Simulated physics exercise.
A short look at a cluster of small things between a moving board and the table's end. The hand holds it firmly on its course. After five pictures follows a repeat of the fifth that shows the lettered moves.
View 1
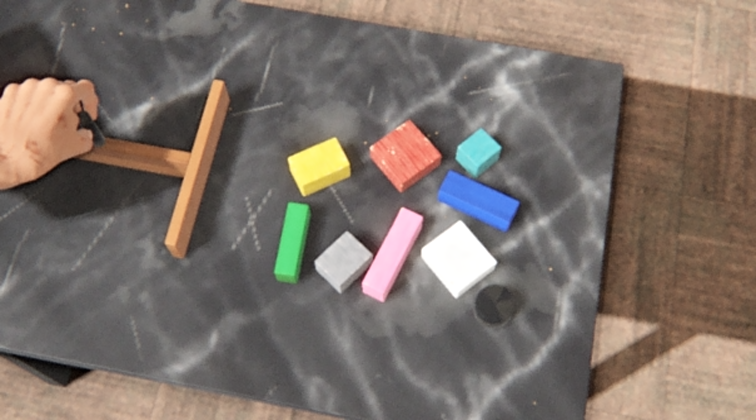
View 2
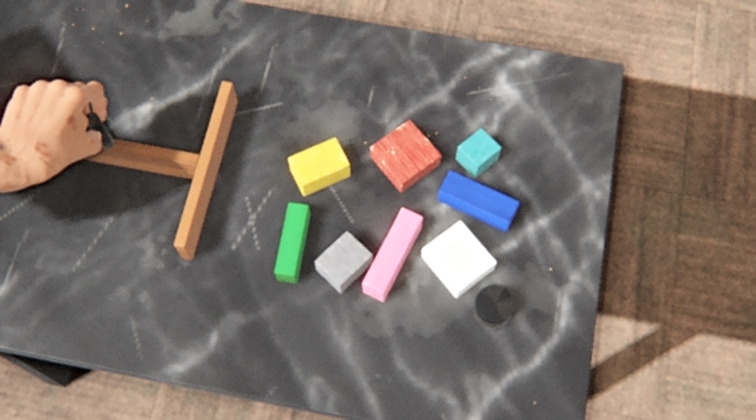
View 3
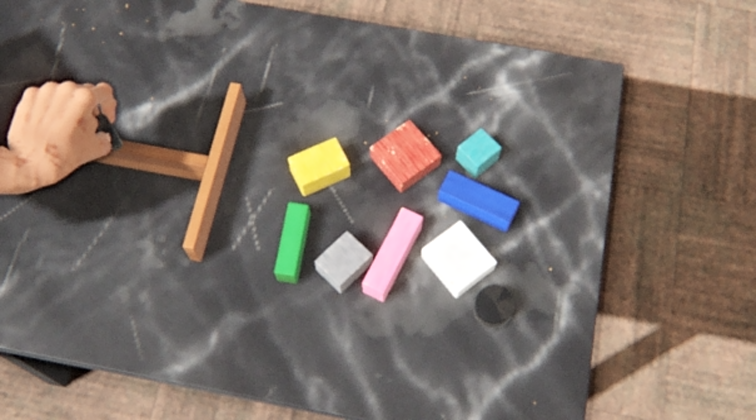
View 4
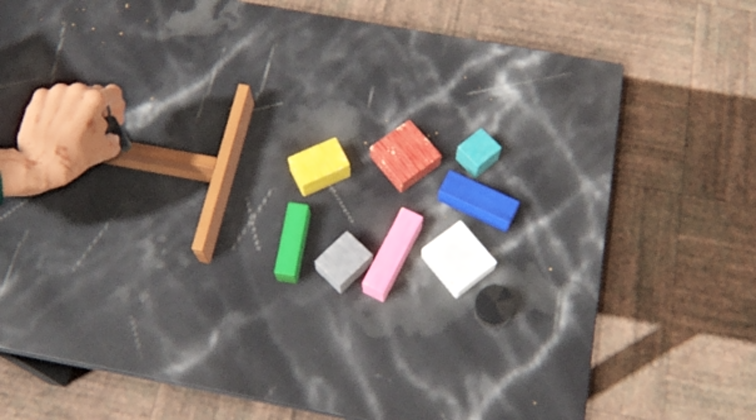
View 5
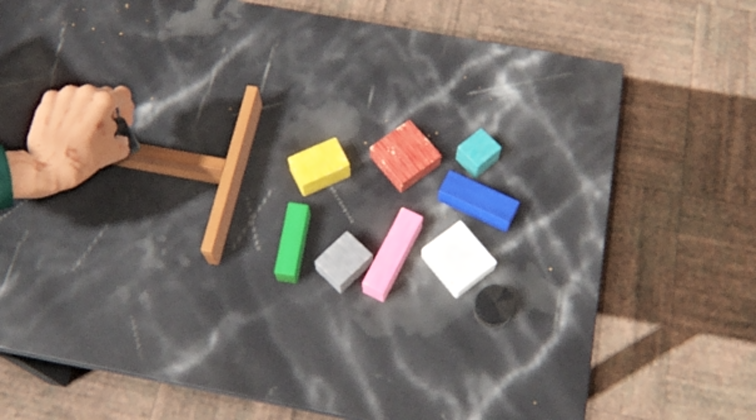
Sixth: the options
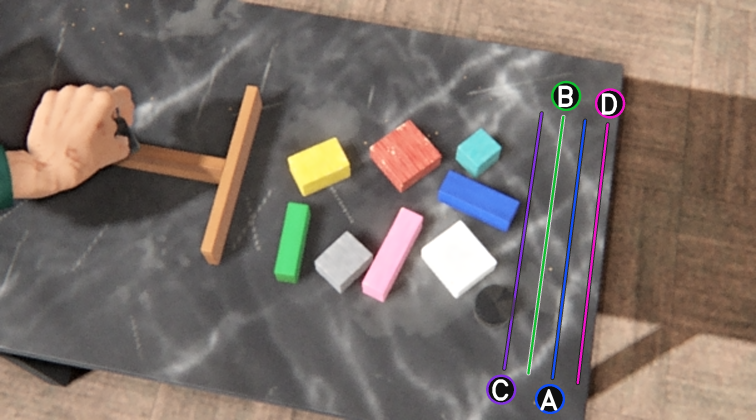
The video shows a hand sliding a T-shaped wooden board slowly to the right across a dark marbled table, toward a group of coloured blocks and a small black round object, which all stay still.
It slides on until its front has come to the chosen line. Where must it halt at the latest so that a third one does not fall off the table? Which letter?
No third one falls up to C.
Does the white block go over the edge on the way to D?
By then, yes.
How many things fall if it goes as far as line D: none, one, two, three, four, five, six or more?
Six or more.
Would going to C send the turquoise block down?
No.
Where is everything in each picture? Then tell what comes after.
In the first frame, green stick (293, 243); pink bar (393, 254); white block (459, 259).
In the second frame, board (204, 161); red block (405, 156).
In the third frame, board (213, 162); turquoise block (478, 154).
In the fourth frame, board (222, 164); black tin (494, 307).
In the fifth frame, board (230, 166); green stick (293, 243); pink bar (393, 254); white block (459, 259).
On the marked copy, A at (570, 242); B at (547, 238); C at (524, 234); D at (594, 246).
Taking C. A third of the way, board (335, 184); grey block (367, 261); red block (419, 152).
Two thirds of the way, board (440, 203); white block (555, 276); black tin (528, 329).
When it is over, board (524, 218); white block over the edge; black tin over the edge; two fallen.
As for the rest, A drops six; B drops five; D drops nine.
